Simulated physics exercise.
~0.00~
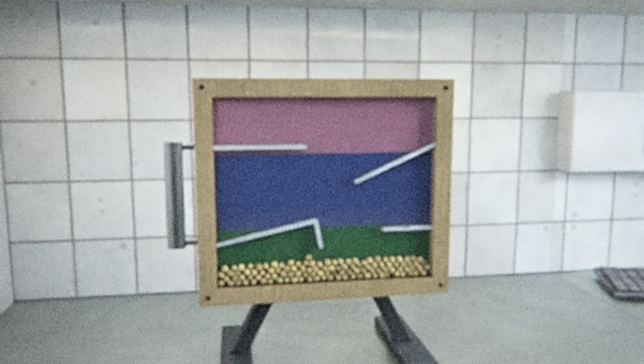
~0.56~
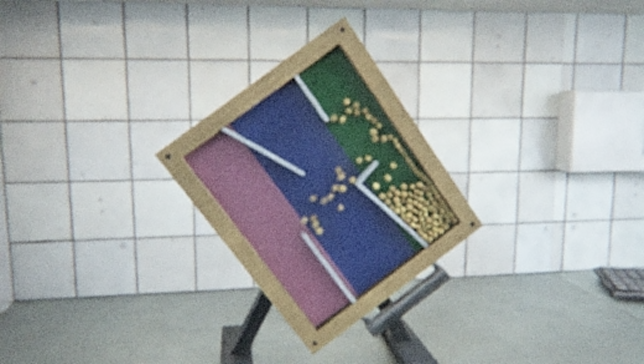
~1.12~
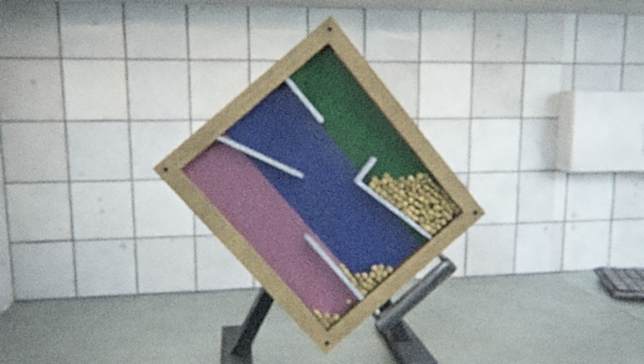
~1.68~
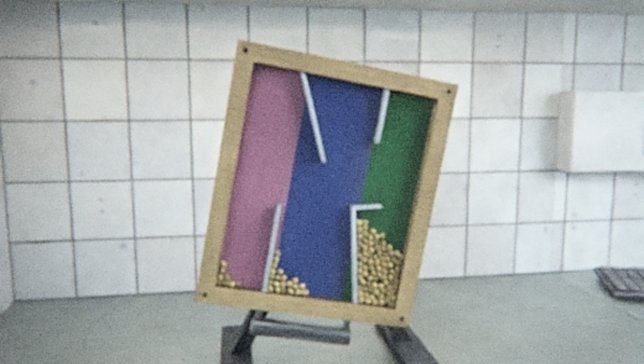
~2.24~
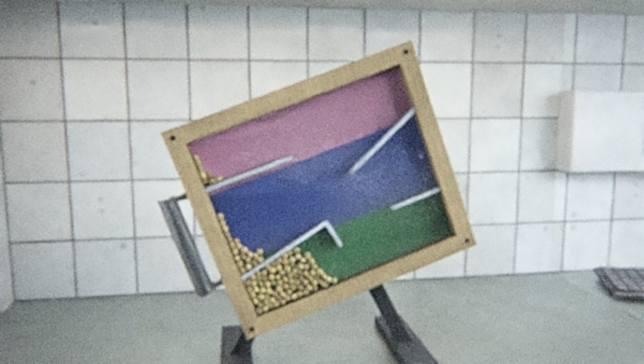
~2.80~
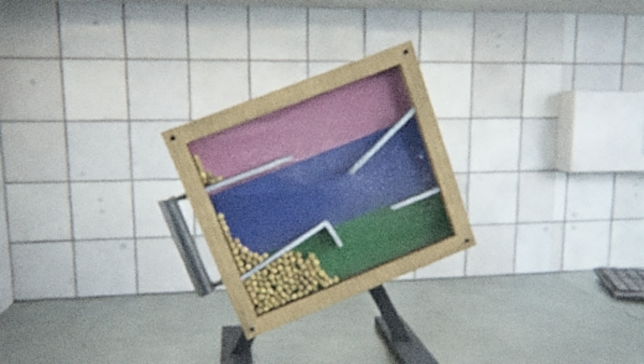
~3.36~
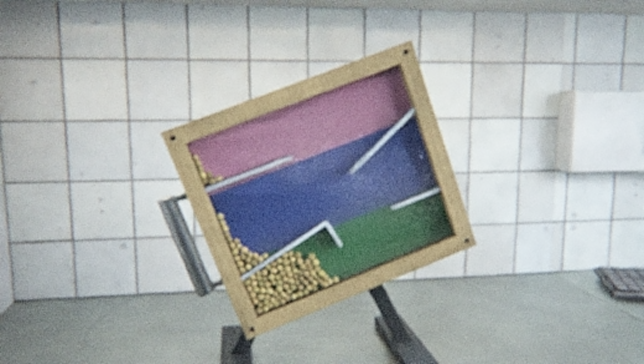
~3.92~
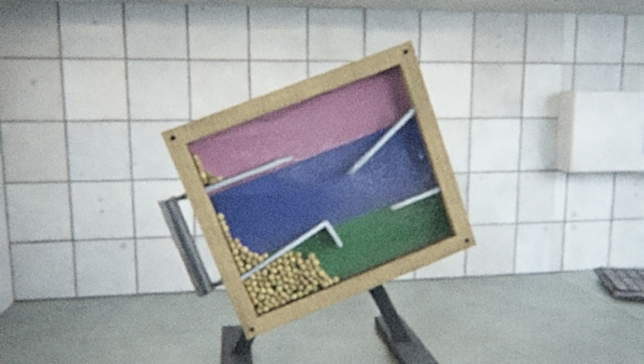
A square, wood-framed box with a clear front stands on a dark stand on a grey counter before white tiles, seen straight on. Its pink, blue and green bands run from top to bottom, with pale ledges inside and golden beads lying along the green base. The box turns anticlockwise well past upright on its side, and beads spill toward the lower right, some reaching the blue and pink bands. It then swings partway back, stopping tilted with its left side low. Most beads rest in the green corner, some in blue and a few in pink.
